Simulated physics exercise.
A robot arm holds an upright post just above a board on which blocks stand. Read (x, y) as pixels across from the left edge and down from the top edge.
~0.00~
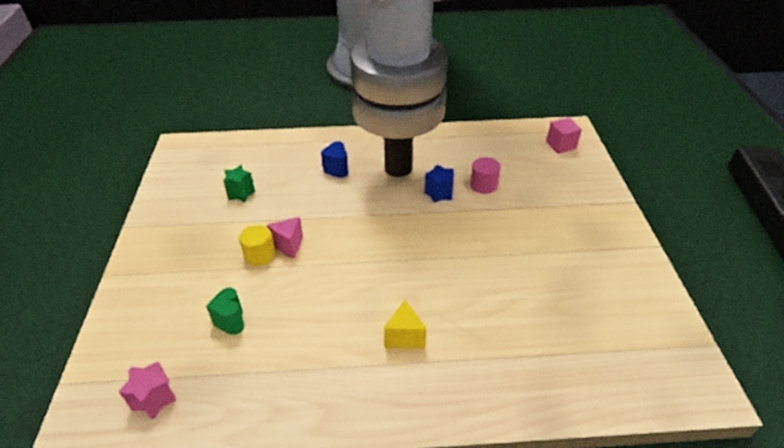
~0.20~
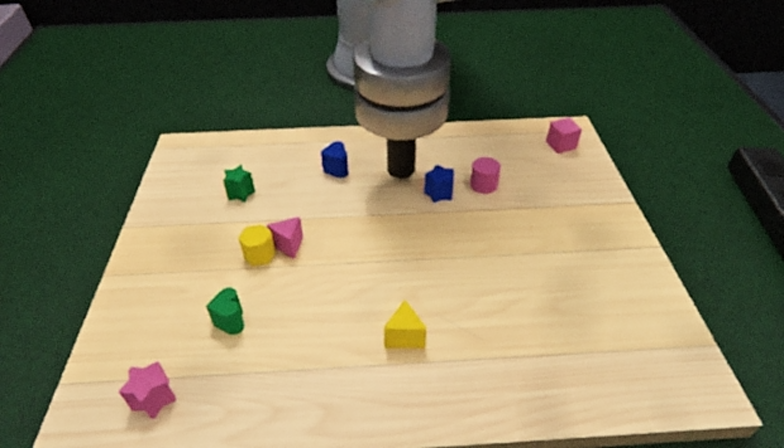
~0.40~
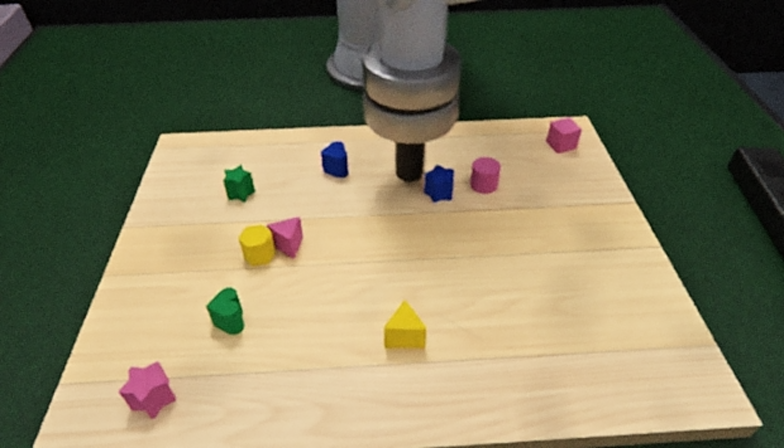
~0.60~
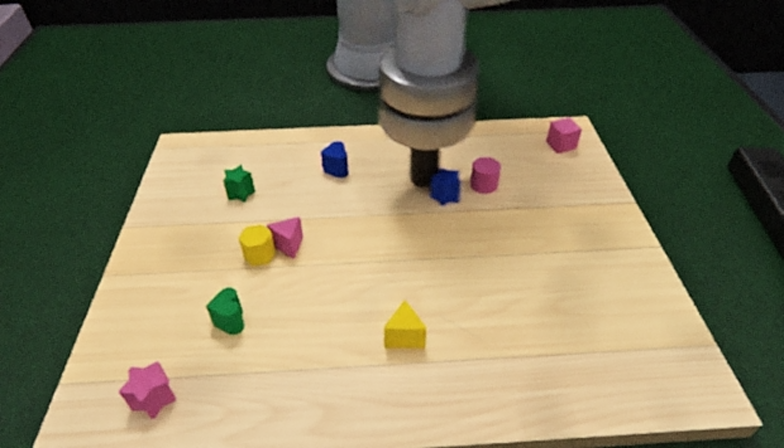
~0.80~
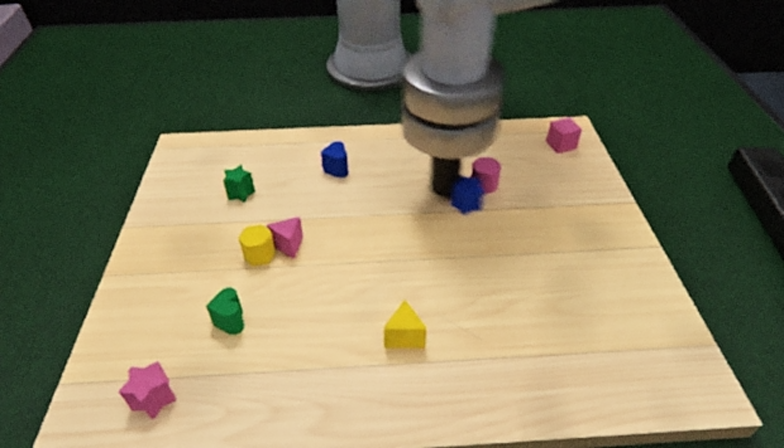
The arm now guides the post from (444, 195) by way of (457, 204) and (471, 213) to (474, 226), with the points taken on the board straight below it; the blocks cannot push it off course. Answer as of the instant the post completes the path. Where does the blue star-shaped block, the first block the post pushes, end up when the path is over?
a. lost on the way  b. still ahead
a: Lost on the way.
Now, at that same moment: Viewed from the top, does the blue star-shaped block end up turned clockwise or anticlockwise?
Short answer: Counterclockwise.
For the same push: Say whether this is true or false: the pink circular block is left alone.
The claim holds.
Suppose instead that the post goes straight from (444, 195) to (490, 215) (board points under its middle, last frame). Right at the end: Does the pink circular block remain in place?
Final answer: Yes.
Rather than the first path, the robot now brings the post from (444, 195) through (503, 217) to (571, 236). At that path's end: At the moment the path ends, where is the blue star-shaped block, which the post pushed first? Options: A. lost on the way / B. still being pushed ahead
B - still being pushed ahead.
What follows on the original path. Halfway along, post at (466, 200); blue star-shaped block at (493, 198).
At the end, post at (475, 217); blue star-shaped block at (505, 208), turned 25° anticlockwise; pink circular block in place.
